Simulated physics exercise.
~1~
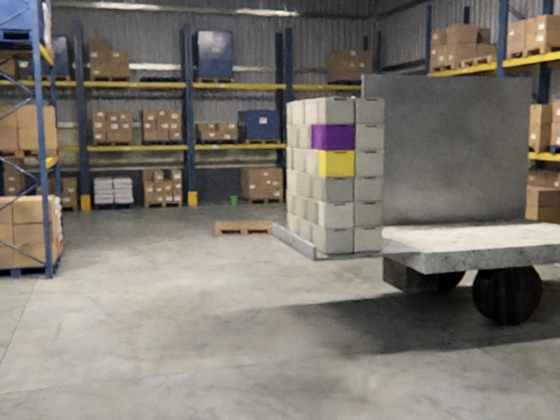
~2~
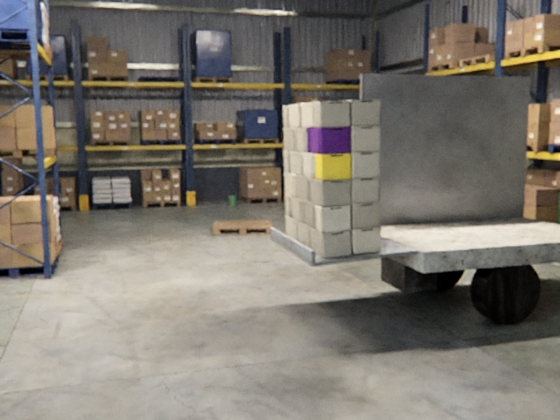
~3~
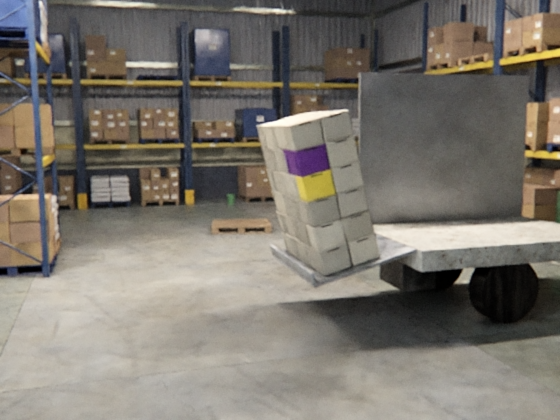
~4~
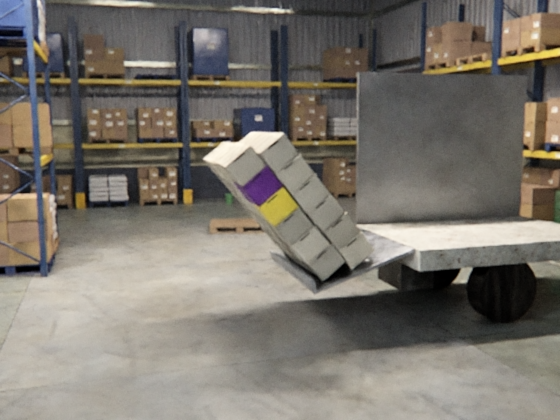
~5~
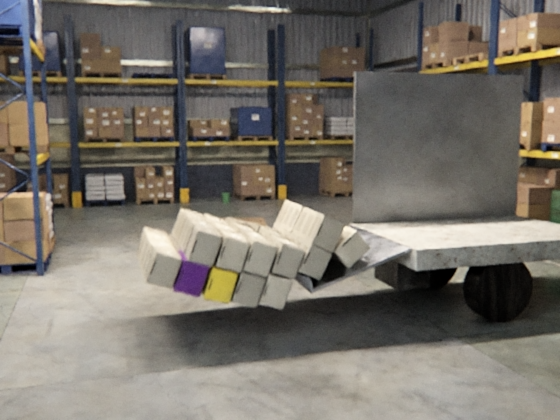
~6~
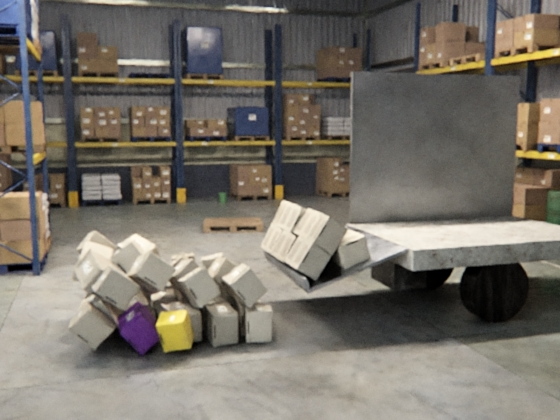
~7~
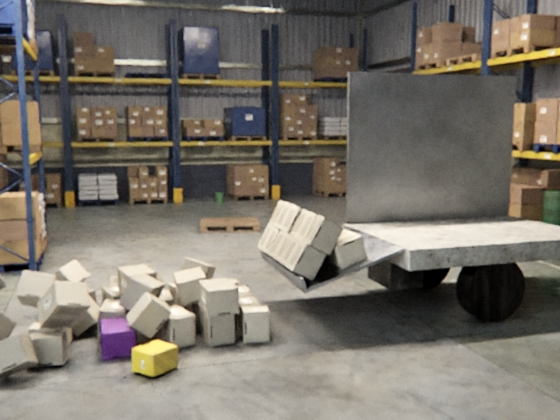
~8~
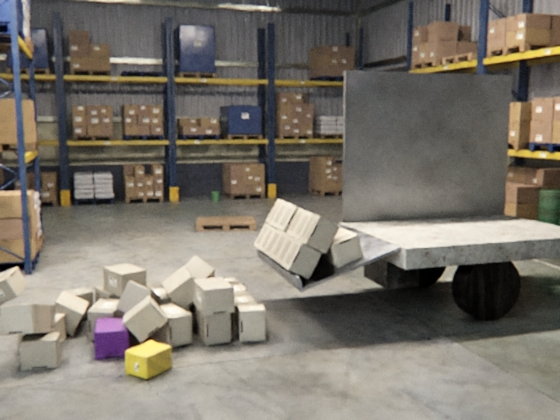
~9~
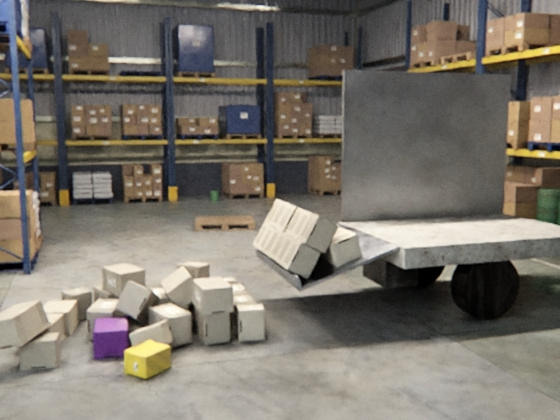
At first, a tall stack of pale boxes, with one purple and one yellow among them, stands on a small platform at the edge of a grey flatbed in a warehouse. The platform droops at its outer side, and the stack leans left as one. It tips further until the upper boxes topple over the low edge and tumble onto the concrete. They scatter leftward in a loose heap, the purple and yellow ones landing near the front. Finally, most of the boxes lie still on the floor, while a small cluster stays tilted on the sloping platform.
